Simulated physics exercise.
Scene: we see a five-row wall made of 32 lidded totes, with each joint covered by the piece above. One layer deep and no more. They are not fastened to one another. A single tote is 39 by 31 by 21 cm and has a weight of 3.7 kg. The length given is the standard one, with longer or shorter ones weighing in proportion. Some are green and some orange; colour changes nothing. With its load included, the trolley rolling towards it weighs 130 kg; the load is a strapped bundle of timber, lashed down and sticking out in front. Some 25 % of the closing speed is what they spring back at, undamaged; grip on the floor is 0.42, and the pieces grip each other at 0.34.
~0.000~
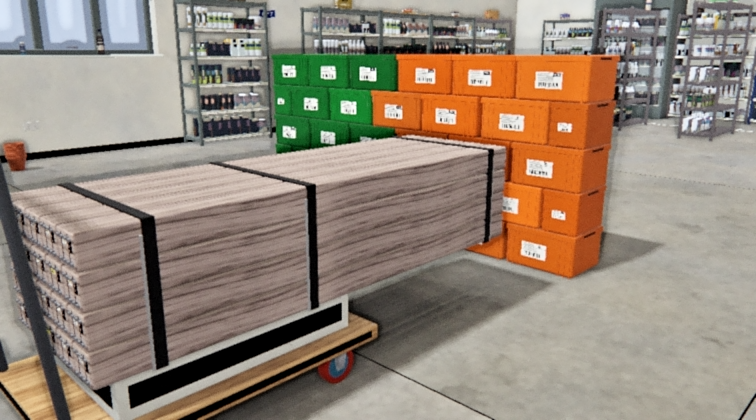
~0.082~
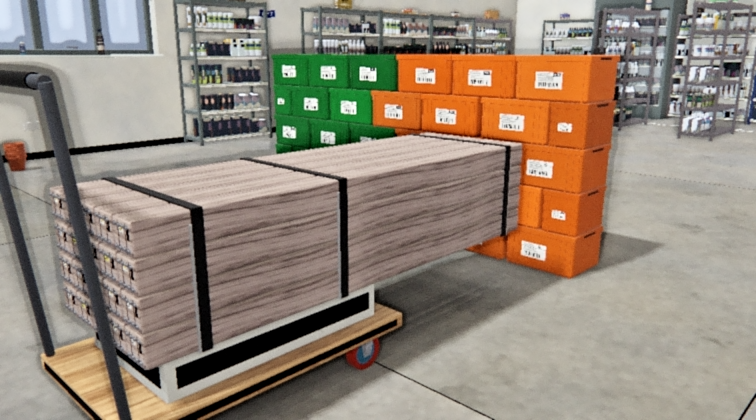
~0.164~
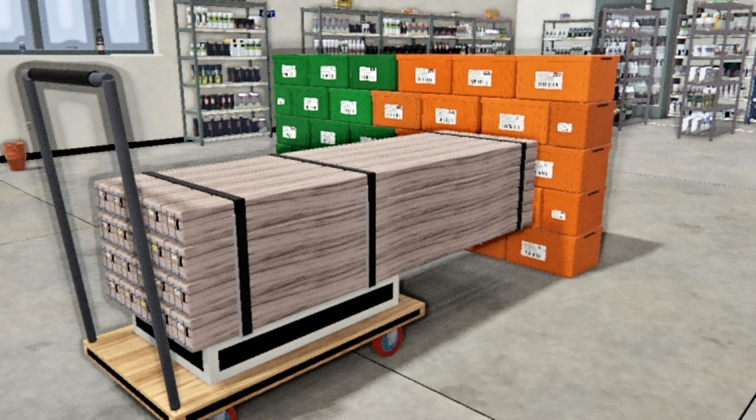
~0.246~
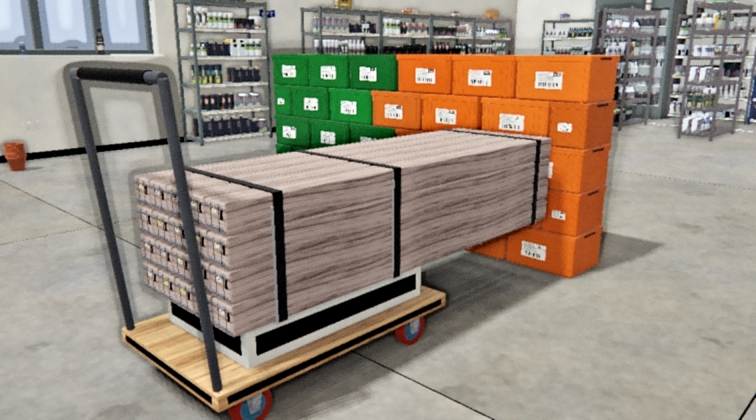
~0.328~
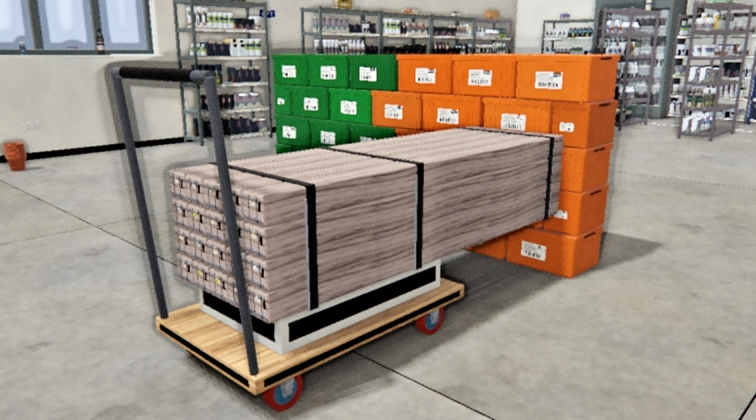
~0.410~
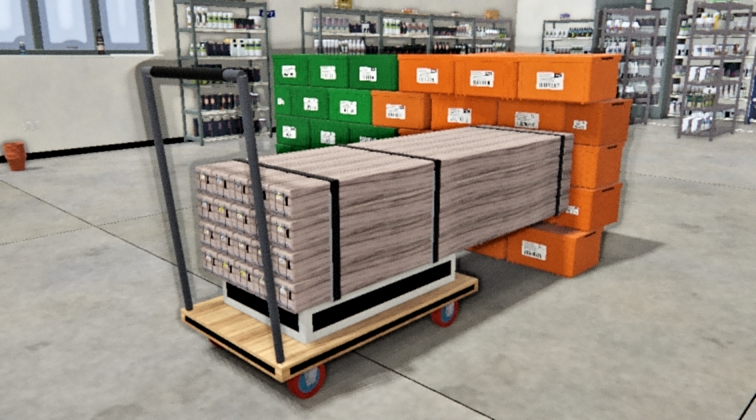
Warehouse, flatbed trolley carrying strapped planks rolling right toward stacked green and orange boxes, the load's front end nudging some orange ones slightly.
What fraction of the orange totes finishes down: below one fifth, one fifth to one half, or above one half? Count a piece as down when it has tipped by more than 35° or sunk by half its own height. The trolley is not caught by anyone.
Above one half.
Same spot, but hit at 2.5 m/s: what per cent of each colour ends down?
Then orange 80, green 10 per cent.
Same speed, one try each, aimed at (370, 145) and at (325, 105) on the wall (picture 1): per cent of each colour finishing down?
You'd get orange at 40 followed by 10, and green at 50 followed by 70 percent.
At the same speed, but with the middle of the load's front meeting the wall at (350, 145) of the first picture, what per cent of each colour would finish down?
That would leave orange at 40 % and green at 70 %.
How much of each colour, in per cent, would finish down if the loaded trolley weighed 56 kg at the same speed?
You'd get orange 80 and green 10 percent.
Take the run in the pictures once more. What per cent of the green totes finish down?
For green, it's 10 per cent down at the end.
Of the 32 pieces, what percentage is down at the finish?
Near enough 45 per cent of them, I reckon.
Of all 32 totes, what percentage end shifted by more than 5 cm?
50 in a hundred.
After 0.80 s, load 49 cm past the wall's line, still rolling; 6 of the 17 orange totes down (6 of 32 in all colours); top orange tote 9° from how it stood, 13 cm lower.
After 1.44 s, load 90 cm past the wall's line, still rolling; 13 of the 17 orange totes down (14 of 32 in all colours); top orange tote on its side.
In the end (2.9 s), load 1.14 m past the wall's line, stopped; 13 of the 17 orange totes down (14 of 32 in all colours); top orange tote upside down; top green tote unmoved. That is 76 per cent. From the last view, middles, top orange tote near (663, 194), top green tote near (343, 71).
